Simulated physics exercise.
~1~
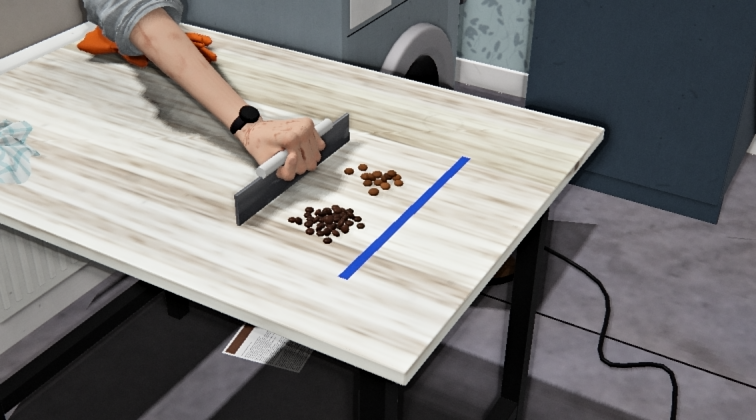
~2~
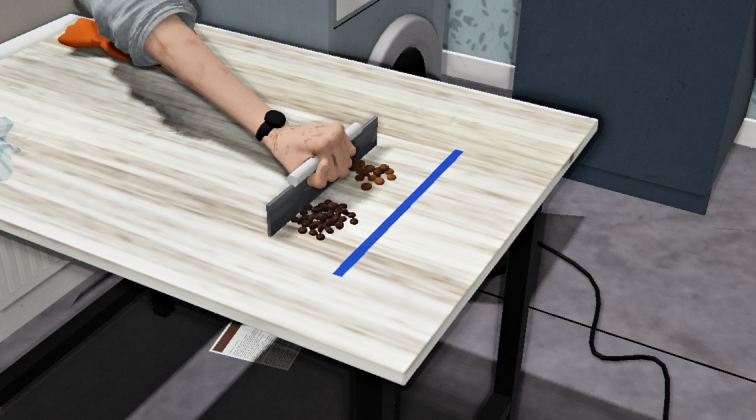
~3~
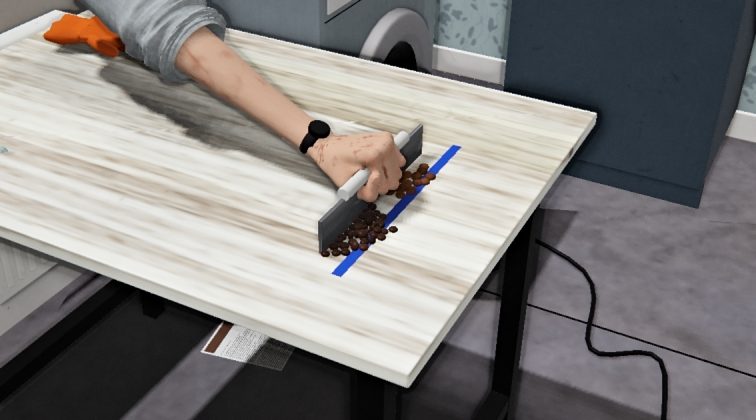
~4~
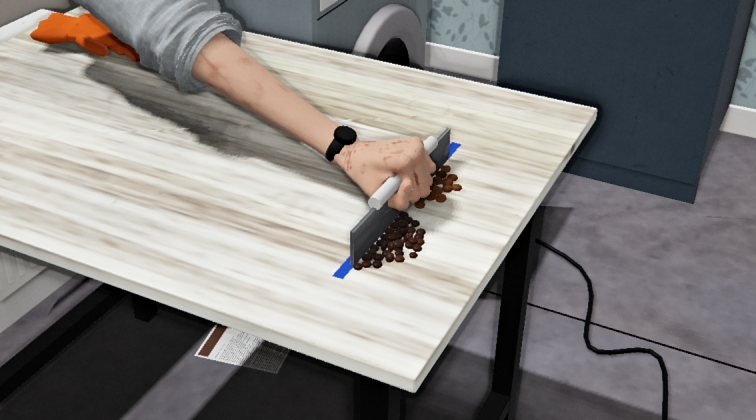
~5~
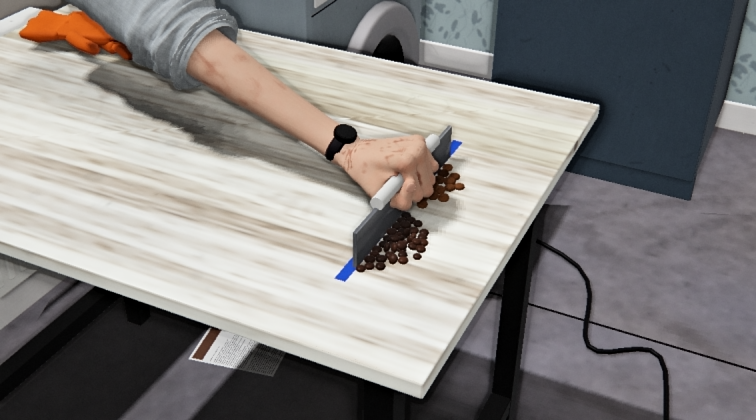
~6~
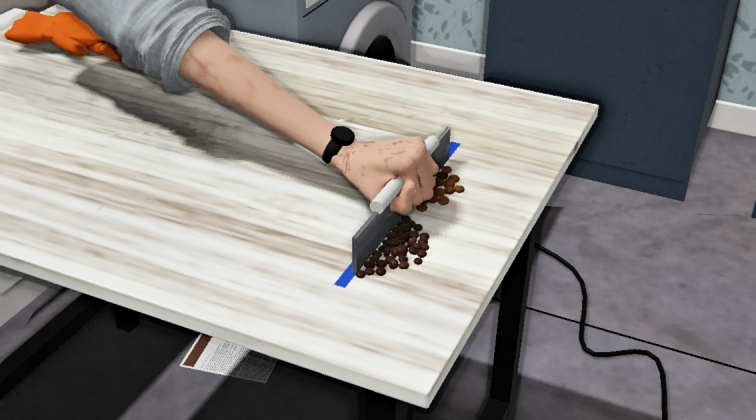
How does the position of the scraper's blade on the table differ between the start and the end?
At the start the blade is to the left of both piles, well short of the blue tape. At the end it is farther right and rests at the line of blue tape.
